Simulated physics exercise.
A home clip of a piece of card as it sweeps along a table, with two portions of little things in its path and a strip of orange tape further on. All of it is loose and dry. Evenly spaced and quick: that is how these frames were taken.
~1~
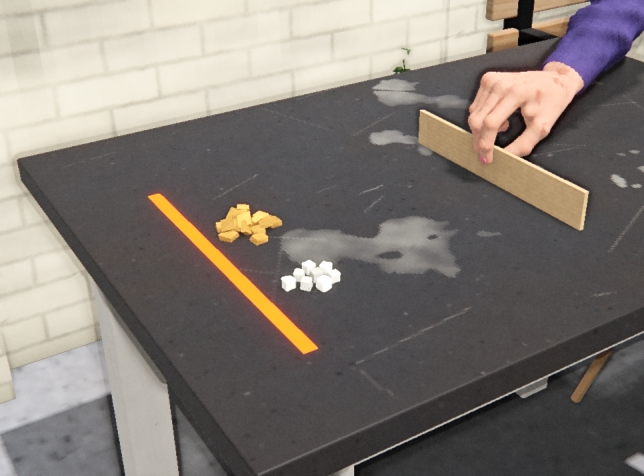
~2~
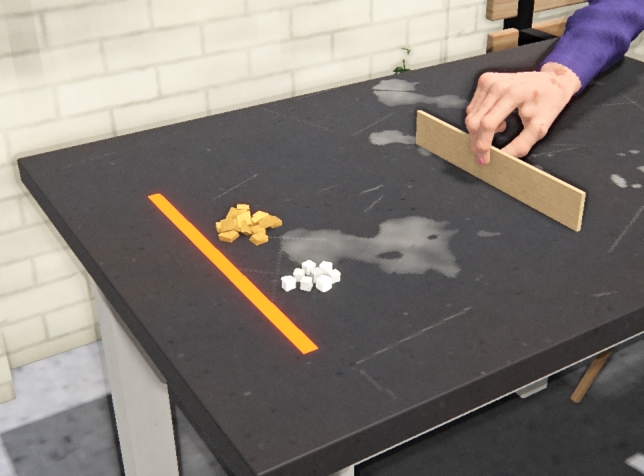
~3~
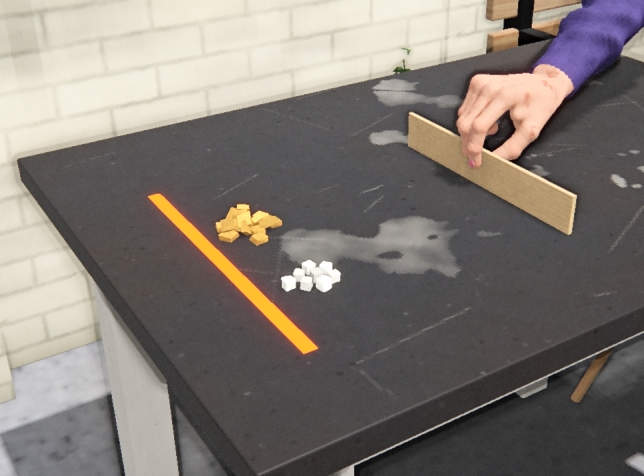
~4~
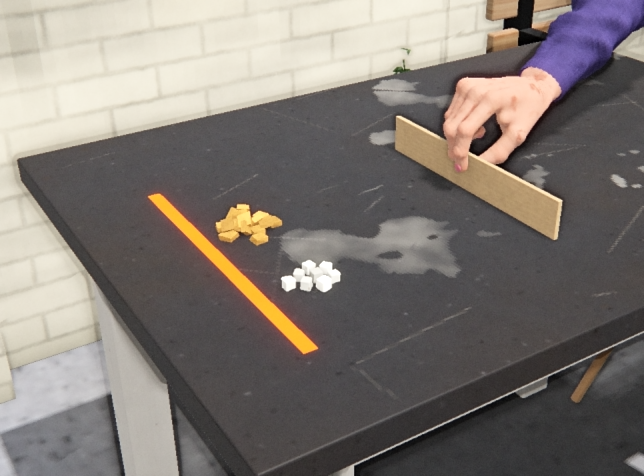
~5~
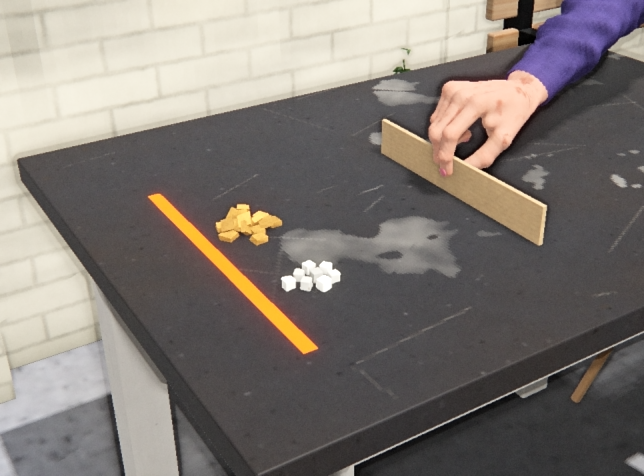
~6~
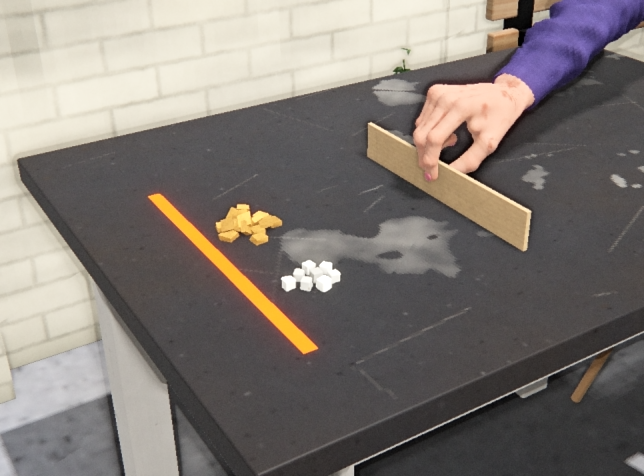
To begin with, a hand in a purple sleeve holds a piece of card upright on a dark table, with small golden pieces, white cubes and an orange strip to its left. The hand then slides the card a short way left, while both little piles stay still, untouched.
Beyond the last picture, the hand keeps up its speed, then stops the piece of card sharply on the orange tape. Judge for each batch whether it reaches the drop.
As I see it, the front batch ends up fully on. The back batch ends up fully on.
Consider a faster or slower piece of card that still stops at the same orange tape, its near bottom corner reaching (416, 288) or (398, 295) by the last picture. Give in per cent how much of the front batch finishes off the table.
Try 1: Around 100 percent; try 2: Around 100 percent.
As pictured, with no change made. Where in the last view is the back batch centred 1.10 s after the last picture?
Around (166, 249).
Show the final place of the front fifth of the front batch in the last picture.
Resting position: Approx. (220, 302).
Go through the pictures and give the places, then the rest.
The first frame shows piece of card near (572, 203), at rest; orange tape near (160, 201), well back from the edge; edge at (121, 298); front batch near (316, 275), a few sugar cubes; back batch near (239, 225), a few cereal squares.
The second frame shows piece of card near (569, 204); back batch near (239, 225).
The third frame shows piece of card near (560, 208); front batch near (316, 275).
The fourth frame shows piece of card near (546, 212); back batch near (239, 225).
The fifth frame shows piece of card near (531, 218); front batch near (316, 275).
The sixth frame shows piece of card near (515, 223); orange tape near (160, 201); edge at (121, 298); front batch near (316, 275); back batch near (239, 225).
Then, 0.40 s on from there, piece of card still moving, near (331, 194); front batch all on the table, its front near (289, 283); back batch all on the table, its front near (229, 236).
Then, 0.82 s on from there, piece of card stopped at the orange tape; front batch all on the table, its front near (215, 303); back batch all on the table, its front near (143, 253).
Then, 1.10 s on from there, piece of card stopped at the orange tape; front batch all on the table, its front near (213, 304); back batch all on the table, its front near (136, 255).
In the end, piece of card stopped at the orange tape; front batch all on the table, its front near (213, 304); back batch all on the table, its front near (136, 255).
